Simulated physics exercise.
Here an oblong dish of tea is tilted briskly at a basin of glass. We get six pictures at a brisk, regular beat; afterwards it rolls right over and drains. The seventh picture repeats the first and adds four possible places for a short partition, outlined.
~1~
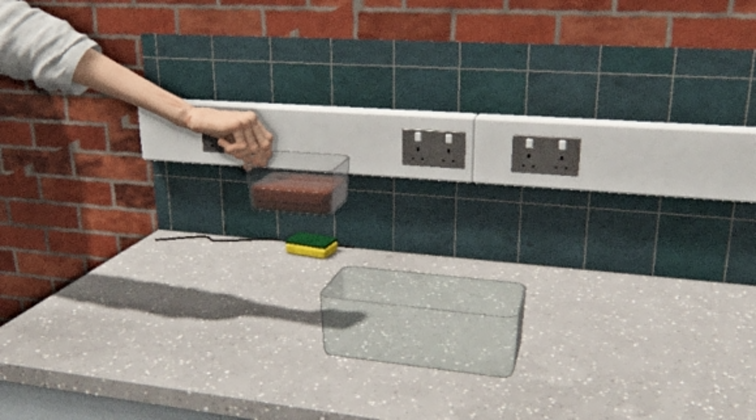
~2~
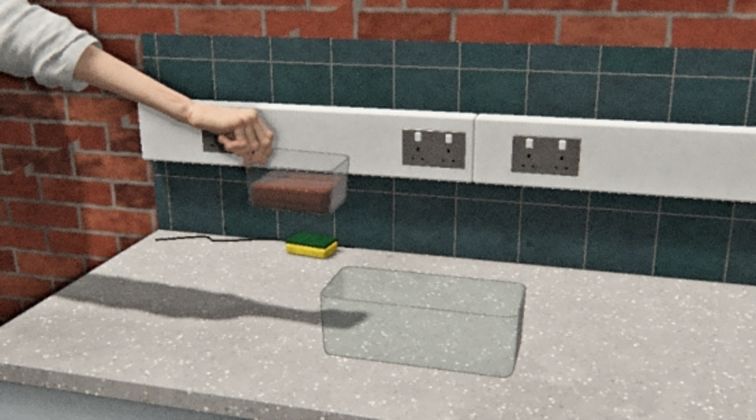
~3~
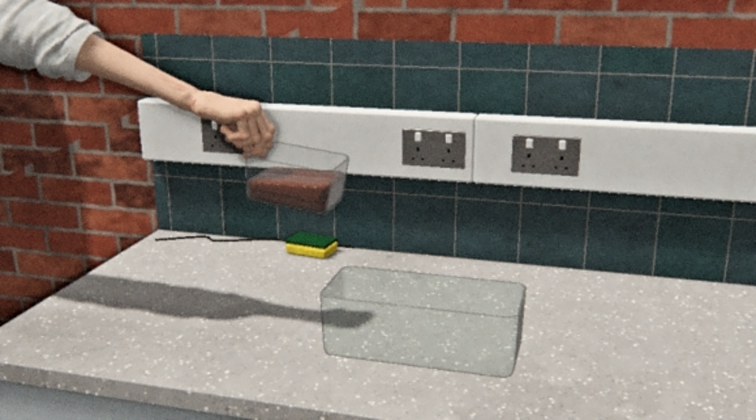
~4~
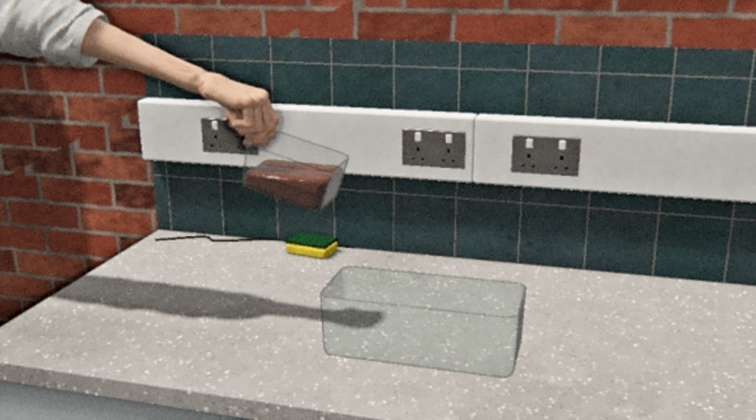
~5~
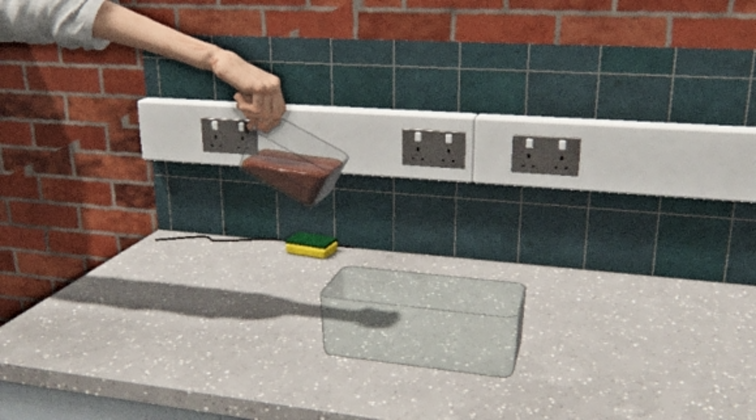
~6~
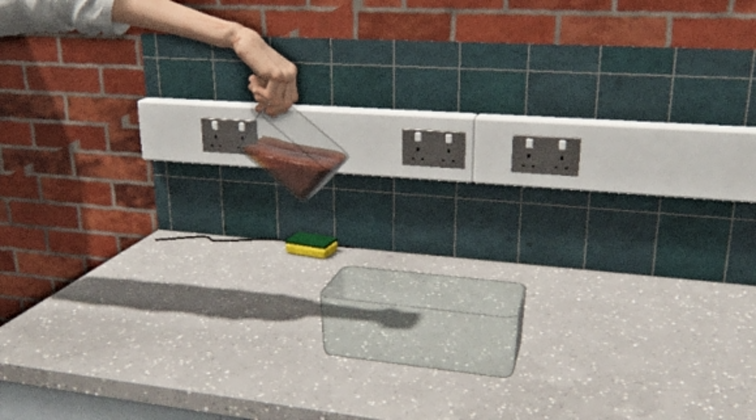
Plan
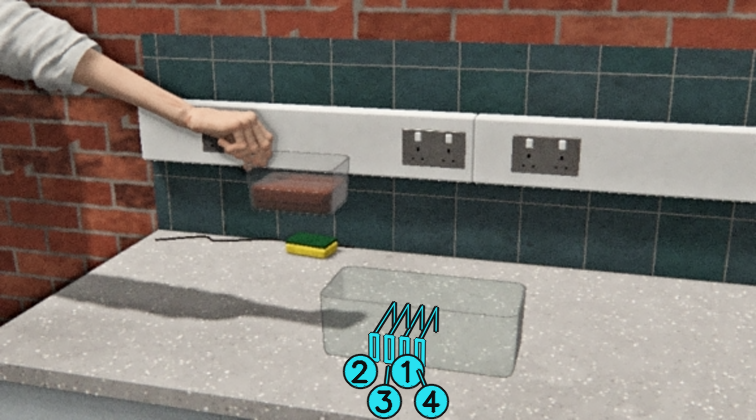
On a speckled kitchen worktop, a hand tilting an oblong clear dish of reddish-brown liquid rightward above an empty glass basin.
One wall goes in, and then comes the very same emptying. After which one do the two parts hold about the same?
I would pick place 1.
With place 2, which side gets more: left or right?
The right one.
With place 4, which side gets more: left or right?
More ends on the left.
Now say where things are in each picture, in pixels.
The first picture shows upright, lip at (340, 163); basin from (324, 352) to (514, 376); nothing has left yet.
The second picture shows upright, lip at (340, 163); nothing has left yet.
The third picture shows tipped about 7°, lip at (340, 163); nothing has left yet.
The fourth picture shows tipped about 15°, lip at (340, 163); nothing has left yet.
The fifth picture shows tipped about 26°, lip at (340, 163); nothing has left yet.
The sixth picture shows tipped about 38°, lip at (340, 163); nothing has left yet.
In cyan, 1 at (403, 368); 2 at (373, 364); 3 at (388, 366); 4 at (418, 370).
For place 1, about 47 % ends left of the wall and 49 % right of it; 4 % is lost outside.
For place 2, about 8 % ends left of the wall and 89 % right of it; 4 % is lost outside.
For place 3, about 14 % ends left of the wall and 82 % right of it; 3 % is lost outside.
For place 4, about 83 % ends left of the wall and 13 % right of it; 4 % is lost outside.
